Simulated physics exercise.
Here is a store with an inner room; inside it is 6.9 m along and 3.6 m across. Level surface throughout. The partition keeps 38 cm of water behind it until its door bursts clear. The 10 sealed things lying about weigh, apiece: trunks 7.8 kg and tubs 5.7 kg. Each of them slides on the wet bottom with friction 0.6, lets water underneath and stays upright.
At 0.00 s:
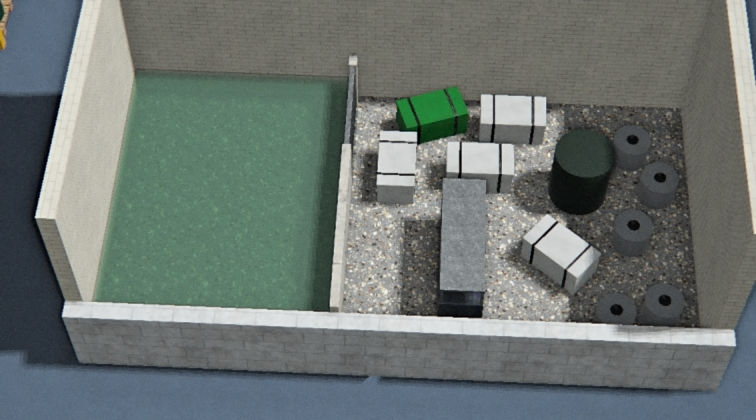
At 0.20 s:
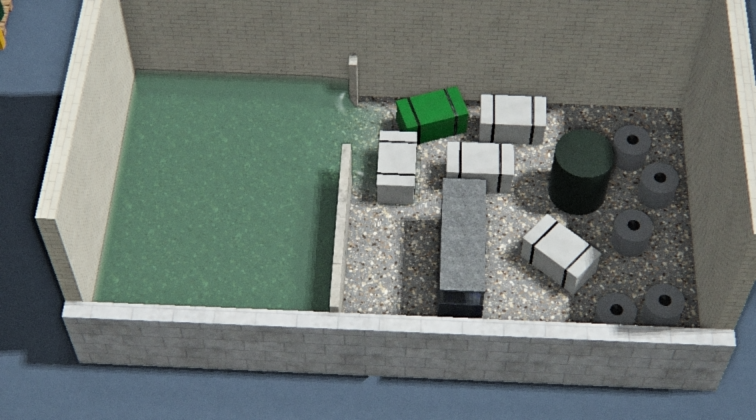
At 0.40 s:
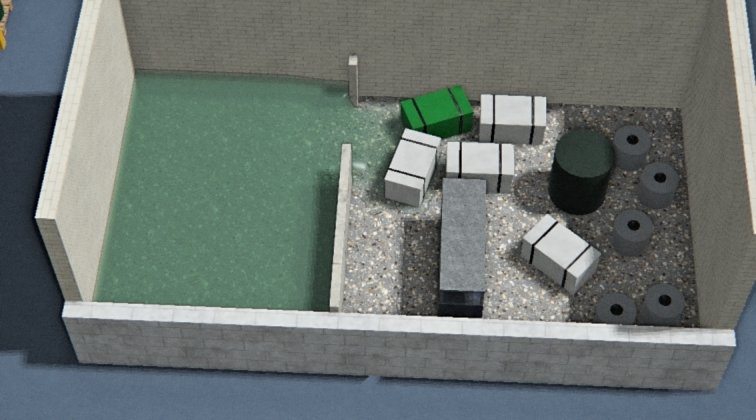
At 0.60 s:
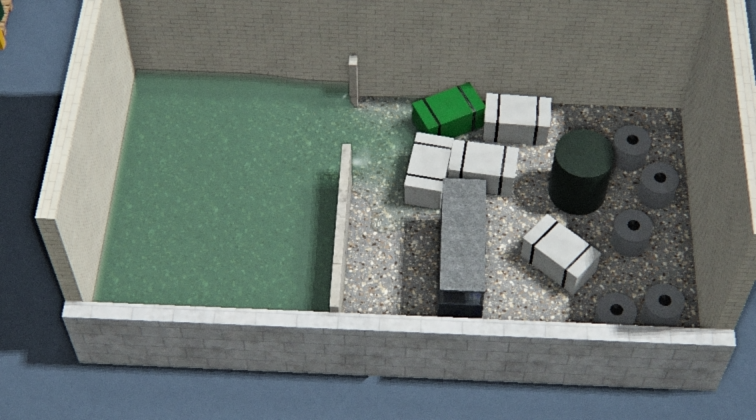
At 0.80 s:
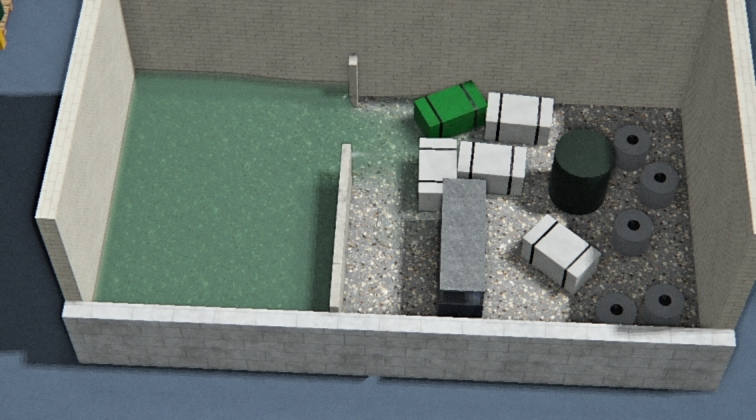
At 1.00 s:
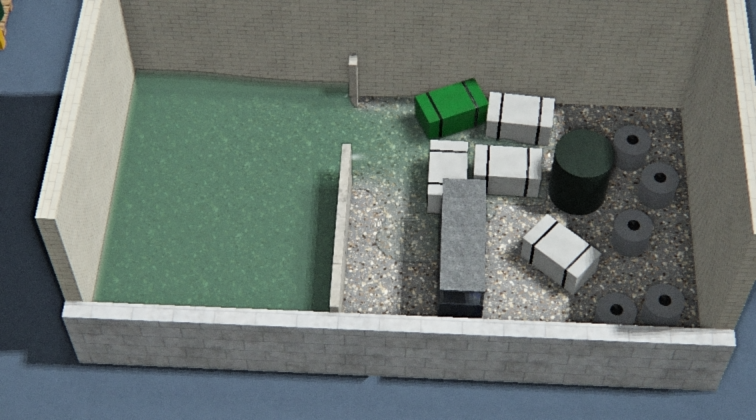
The clip shows green water behind a partition in a walled room spreading through an opening onto a gravelly floor, pushing a white trunk rightward and nudging the green trunk and neighbouring white ones slightly, while the dark tubs stay still.
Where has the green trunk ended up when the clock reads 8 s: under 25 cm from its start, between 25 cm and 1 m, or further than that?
Long way.
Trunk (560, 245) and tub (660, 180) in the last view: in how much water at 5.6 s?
Close to 16 and 15 centimetres.
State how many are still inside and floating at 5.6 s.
I get 10.
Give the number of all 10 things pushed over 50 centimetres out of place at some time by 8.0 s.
I count 10 of them.
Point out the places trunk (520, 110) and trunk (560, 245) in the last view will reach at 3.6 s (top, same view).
Estimated pixels: (659, 88) and (560, 287).
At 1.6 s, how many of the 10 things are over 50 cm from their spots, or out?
I count 2.
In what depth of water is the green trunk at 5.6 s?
Close to 15 centimetres.
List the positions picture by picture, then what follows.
The first frame shows the green trunk at (432, 107), on the bottom; 9.9 m2 under water; 0 of 10 have shifted.
The second frame shows the green trunk at (432, 107) rests on the ground; 10.6 m2 under water; 0 of 10 have shifted.
The third frame shows the green trunk at (437, 107), on the bottom, 6 cm from its start; 11.1 m2 under water; 2 of 10 have shifted.
The fourth frame shows the green trunk at (449, 105), on the bottom, 21 cm from its start; water covers 12.0 m2; 3 of 10 have shifted.
The fifth frame shows the green trunk at (451, 103) rests on the ground, 23 cm from its start; water covers 12.8 m2; 4 of 10 have shifted.
The sixth frame shows the green trunk at (452, 100), afloat, 25 cm from its start; water covers 13.5 m2; 4 of 10 have shifted.
After 1.6 s the green trunk is near (486, 98), 0.7 m from its start, afloat; 4 afloat.
After 3.6 s the green trunk is near (597, 121), 2.0 m from its start, afloat; 7 afloat.
After 5.6 s the green trunk is near (622, 144), 2.4 m from its start, afloat; 10 afloat.
After 8.0 s the green trunk is near (642, 228), 3.0 m from its start, afloat; 10 afloat.
